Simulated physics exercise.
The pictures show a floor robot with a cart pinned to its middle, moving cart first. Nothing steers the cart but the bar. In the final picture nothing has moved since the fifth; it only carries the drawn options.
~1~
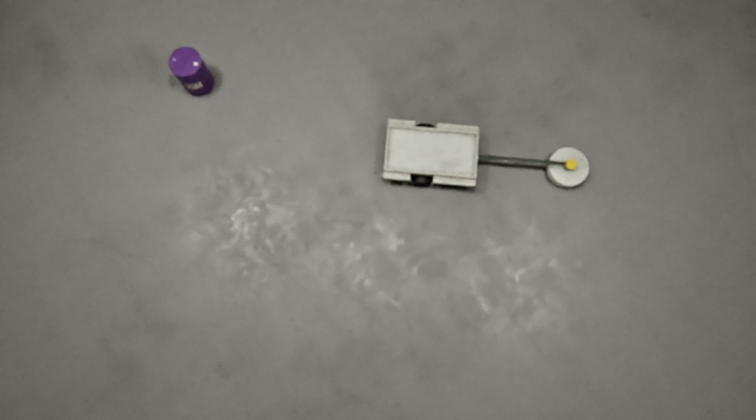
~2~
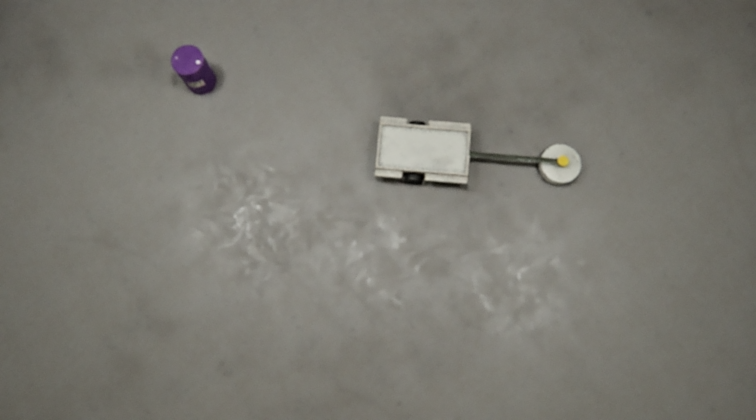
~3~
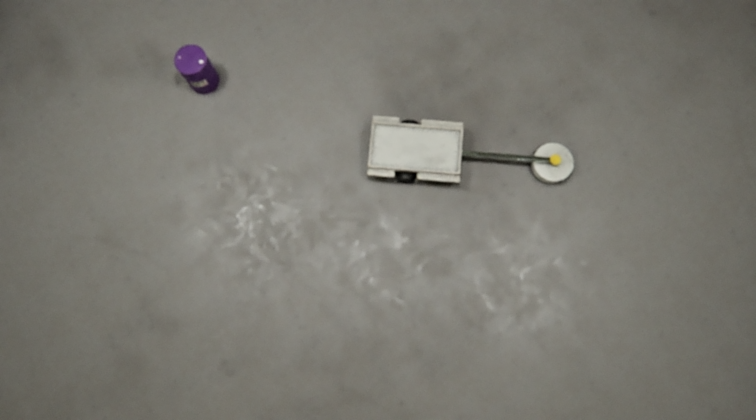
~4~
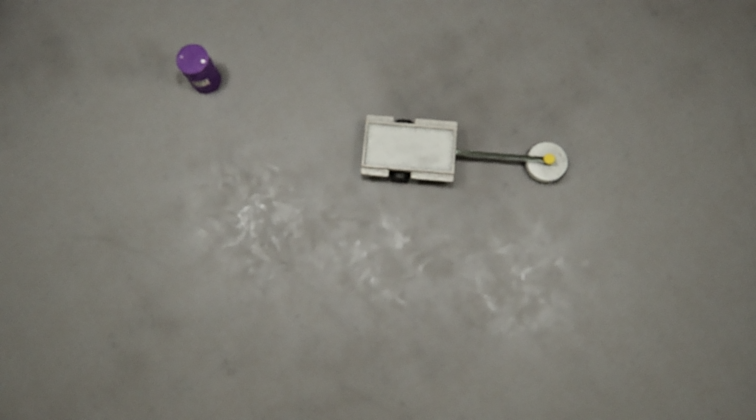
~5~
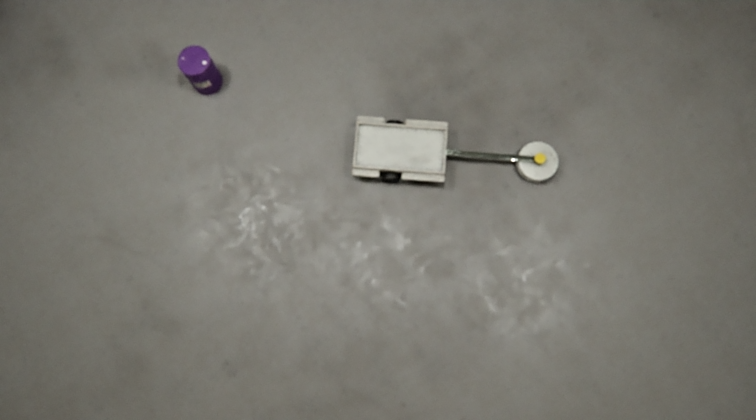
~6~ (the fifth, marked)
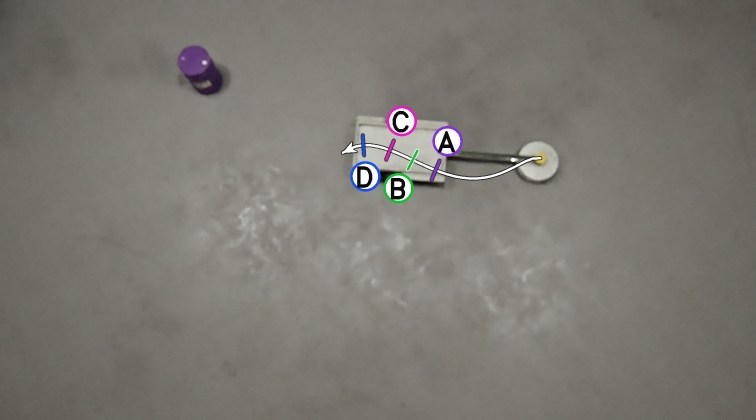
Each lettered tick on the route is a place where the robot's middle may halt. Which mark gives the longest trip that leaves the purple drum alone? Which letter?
It can go as far as C.
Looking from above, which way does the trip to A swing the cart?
For that mark, clockwise.
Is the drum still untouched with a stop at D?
For that mark, no.
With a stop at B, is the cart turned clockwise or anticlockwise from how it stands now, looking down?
For that mark, clockwise.
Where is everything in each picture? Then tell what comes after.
The first picture shows white cart (431, 152); purple drum (199, 83); robot (568, 167).
The second picture shows robot (560, 164); white cart (423, 149); purple drum (202, 81).
The third picture shows robot (553, 163); white cart (416, 148); purple drum (205, 81).
The fourth picture shows robot (547, 162); white cart (409, 148); purple drum (207, 80).
The fifth picture shows robot (538, 161); white cart (400, 148); purple drum (208, 81).
On the marked copy, A at (436, 170); B at (413, 160); C at (390, 150); D at (363, 145); the route from (540, 158) via (440, 172) to (343, 153).
With C. Early on, robot (488, 180), cart (354, 143).
Further on, robot (432, 172), cart (302, 127).
At the end, robot (390, 153), cart (259, 114); nothing has been touched.
As for the rest, A is safe but short; B is safe but short; D is too far, the drum has been hit.
